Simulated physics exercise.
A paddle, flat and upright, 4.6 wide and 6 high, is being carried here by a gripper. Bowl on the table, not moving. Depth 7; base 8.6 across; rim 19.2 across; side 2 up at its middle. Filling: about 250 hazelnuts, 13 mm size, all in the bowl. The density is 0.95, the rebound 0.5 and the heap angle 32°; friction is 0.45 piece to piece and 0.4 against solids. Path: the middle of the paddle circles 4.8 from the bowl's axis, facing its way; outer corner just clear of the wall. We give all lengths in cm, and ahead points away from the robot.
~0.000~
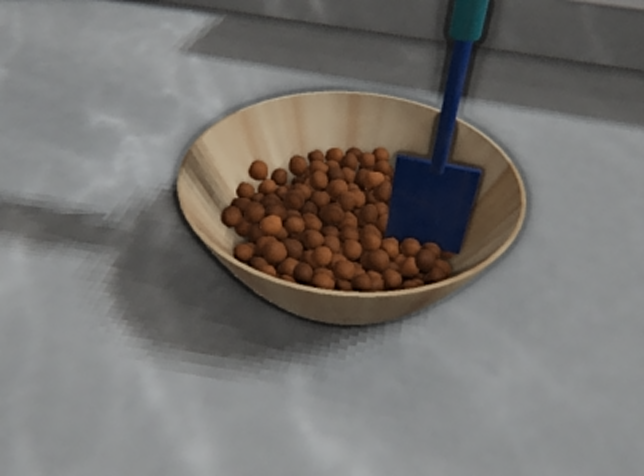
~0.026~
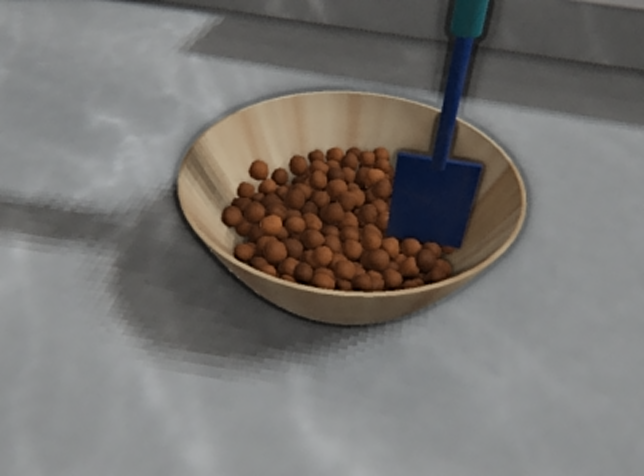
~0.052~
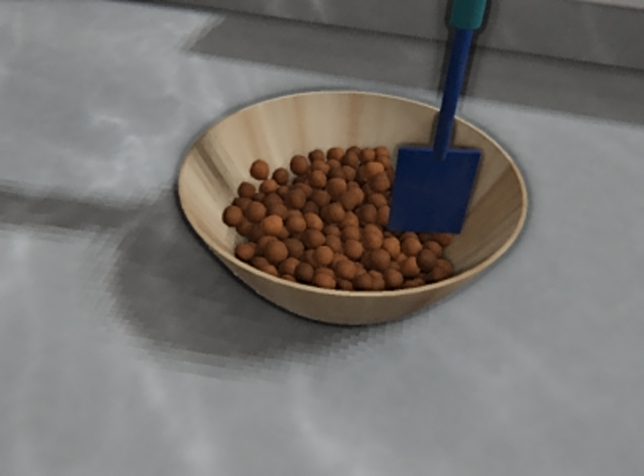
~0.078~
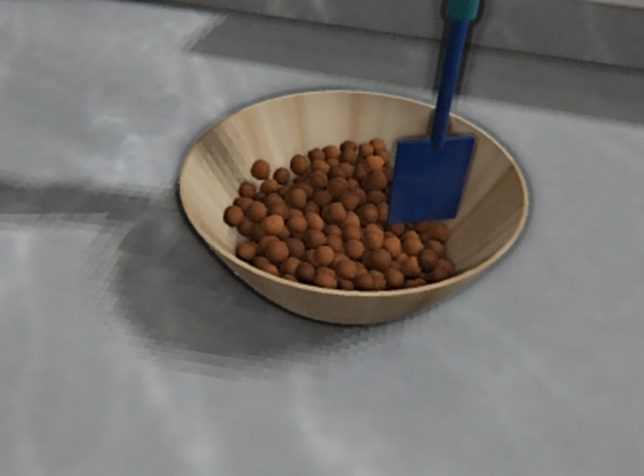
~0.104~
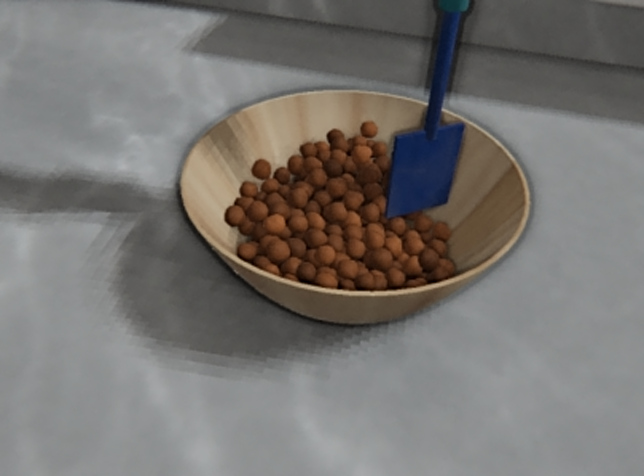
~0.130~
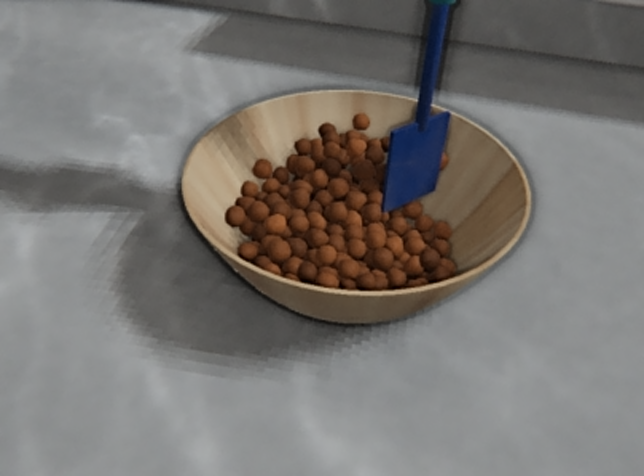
In the video, a blue paddle with a teal handle stands in a wooden bowl of round brown nuts on a gray surface, then sweeps toward the far side, turning as nuts shift and pile higher near the back.
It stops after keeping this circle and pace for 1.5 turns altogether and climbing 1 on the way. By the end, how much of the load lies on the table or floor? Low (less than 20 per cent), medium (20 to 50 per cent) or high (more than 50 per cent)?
The share is low, less than 20 per cent.
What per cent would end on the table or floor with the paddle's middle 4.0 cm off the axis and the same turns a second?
In that case some 5 %.
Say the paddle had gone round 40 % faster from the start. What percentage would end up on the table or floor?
20 %.
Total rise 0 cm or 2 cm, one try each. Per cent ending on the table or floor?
Estimates: 10 % and 0 %.
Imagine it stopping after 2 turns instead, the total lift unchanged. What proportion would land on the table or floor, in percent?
Roughly 10 percent would end up there.
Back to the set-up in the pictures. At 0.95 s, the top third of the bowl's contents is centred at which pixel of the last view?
I'd put it close to (358, 150).
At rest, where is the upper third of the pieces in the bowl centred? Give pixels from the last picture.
Roughly pixel (284, 224).
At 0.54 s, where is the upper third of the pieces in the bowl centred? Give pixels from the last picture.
About (324, 261).
After 0.54 s, 243° round, highest piece 9 above the table; 247 in the bowl, 1 in flight or on the tool.
After 0.95 s, 75° round, highest piece 8 above the table; 239 in the bowl, 7 on the table or floor, 2 in flight or on the tool.
After 1.35 s, 180° round, highest piece 7 above the table; 237 in the bowl, 11 on the table or floor.
After 2.05 s, 180° round, highest piece 6 above the table; 237 in the bowl, 11 on the table or floor.
In the end, 237 in the bowl, 11 on the table or floor. That is 4 % on the table or floor.
